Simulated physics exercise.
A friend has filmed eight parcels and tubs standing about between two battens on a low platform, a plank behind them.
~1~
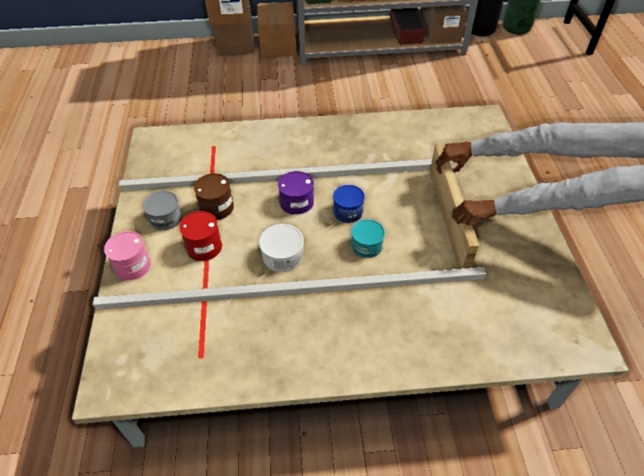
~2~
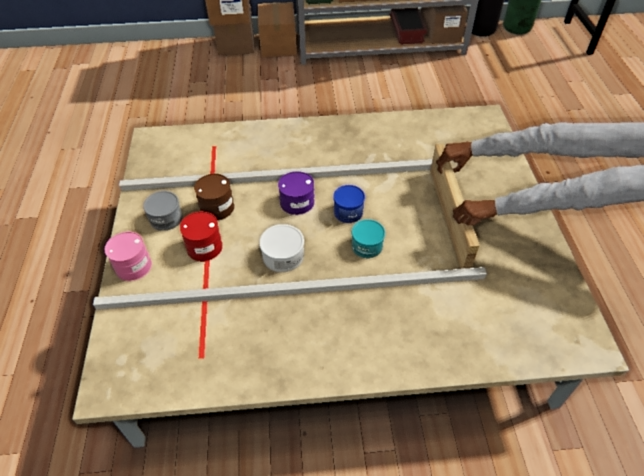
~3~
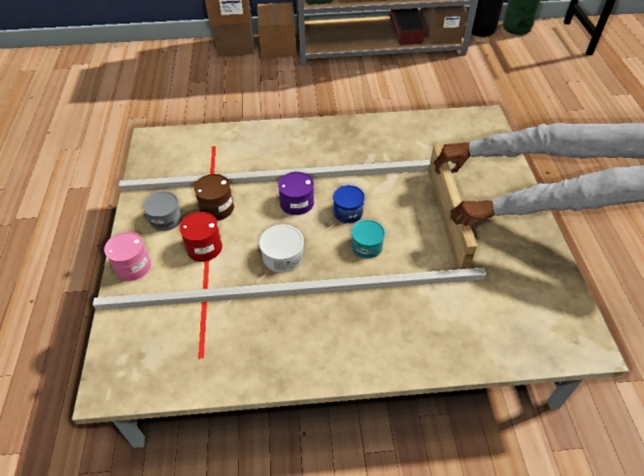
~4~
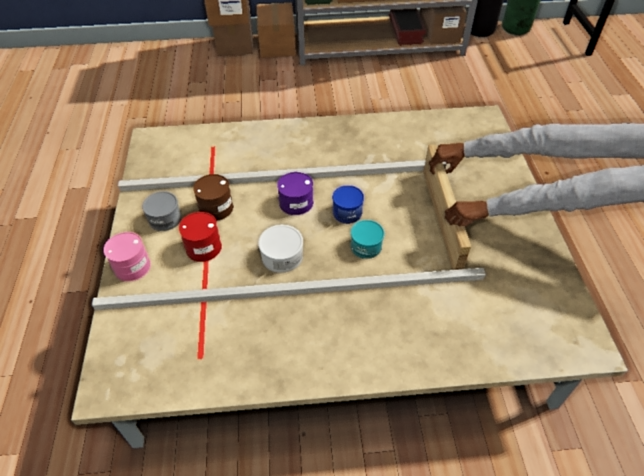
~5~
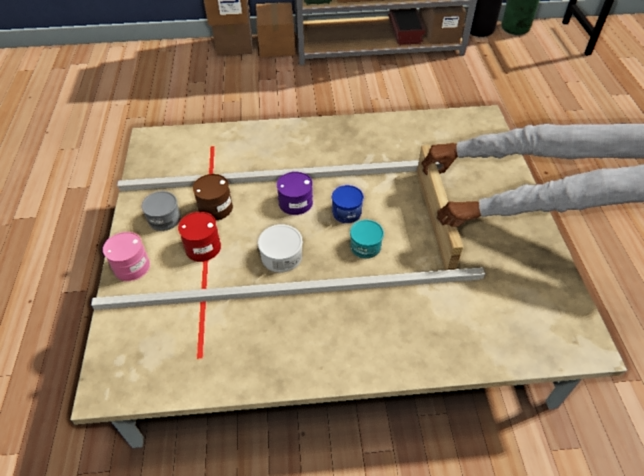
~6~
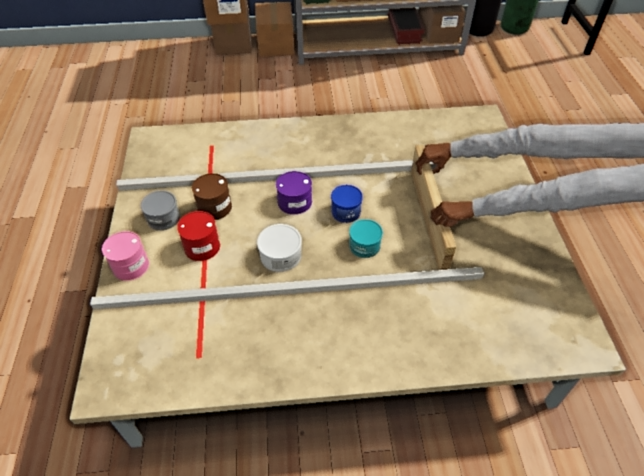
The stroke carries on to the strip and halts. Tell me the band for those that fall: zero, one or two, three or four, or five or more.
As it turns out, the number that fall off is zero.
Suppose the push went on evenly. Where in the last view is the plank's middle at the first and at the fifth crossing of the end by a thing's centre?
Near (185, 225) and (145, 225).
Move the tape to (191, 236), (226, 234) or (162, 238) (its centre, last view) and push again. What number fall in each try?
Try by try, 0, 0 and 2.
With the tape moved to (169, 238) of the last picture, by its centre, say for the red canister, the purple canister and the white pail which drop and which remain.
The red canister does not fall; the purple canister does not fall; the white pail holds on.
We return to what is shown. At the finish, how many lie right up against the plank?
In contact: 3.
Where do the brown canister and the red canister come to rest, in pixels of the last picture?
The brown canister stops around (156, 206); the red canister around (164, 235).
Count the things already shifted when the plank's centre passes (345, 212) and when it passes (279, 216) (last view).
By then 2, and 5.
A little later, none off yet; pink canister at rest near (126, 256); grey pail at rest near (161, 211); red canister at rest near (199, 236).
Next, none off yet; pink canister at rest near (126, 256); grey pail at rest near (161, 211); red canister shifted a little near (183, 232).
When it is over, the number that fall off is zero.
